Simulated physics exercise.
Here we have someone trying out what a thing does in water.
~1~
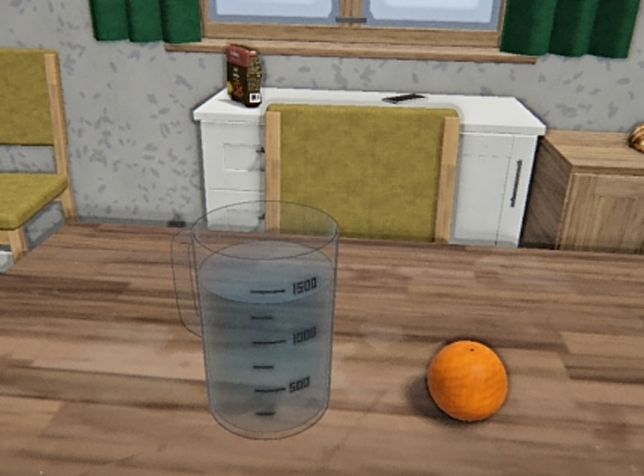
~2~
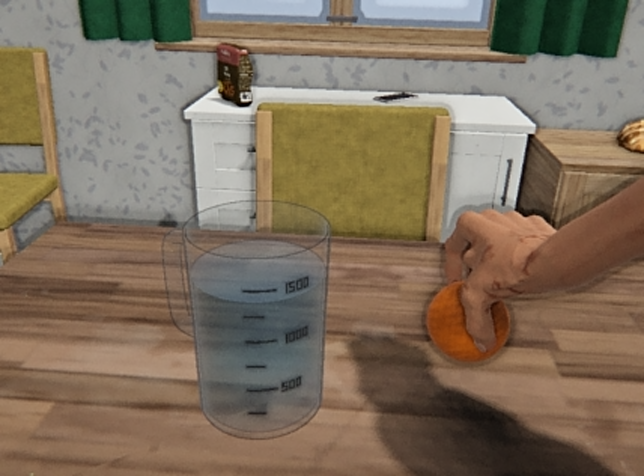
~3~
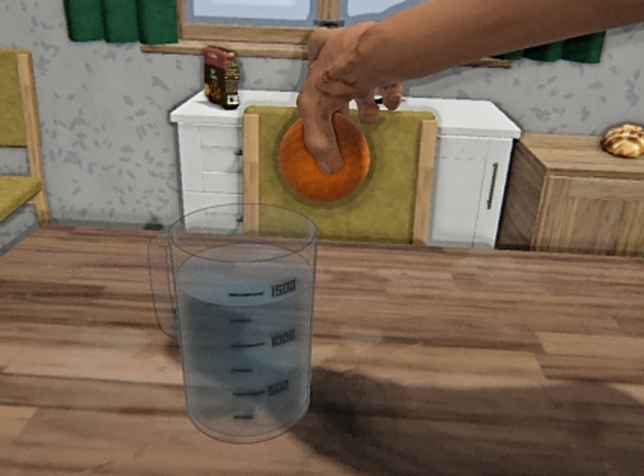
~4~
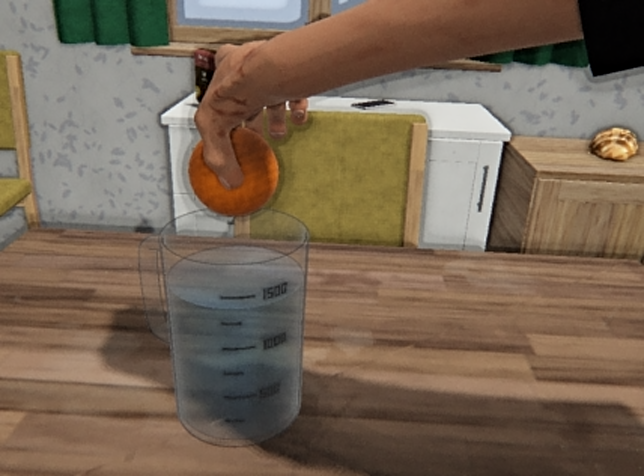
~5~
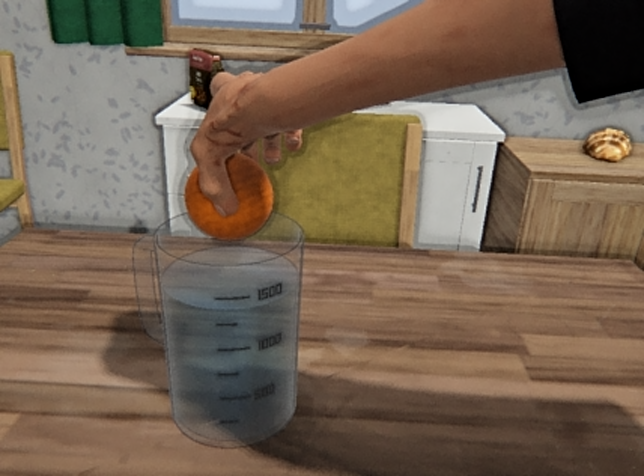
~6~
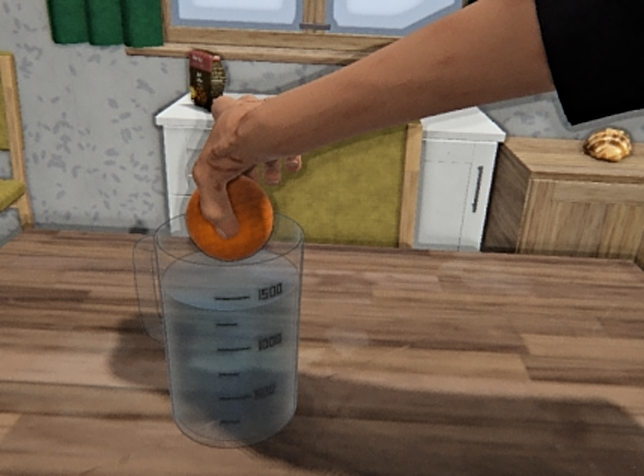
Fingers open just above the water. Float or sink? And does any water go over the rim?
Thing: My guess is afloat; jug: My guess is no spill.
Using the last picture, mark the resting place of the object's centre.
Its centre settles around (232, 280).
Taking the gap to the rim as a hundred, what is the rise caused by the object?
By my reckoning, it comes to 40 percent.
Next, the orange enters the water; the jug is about three quarters full.
After that, the orange comes up again; the jug is nearly full.
Finally, the orange rides on the surface; the jug is nearly full; the top is dry.
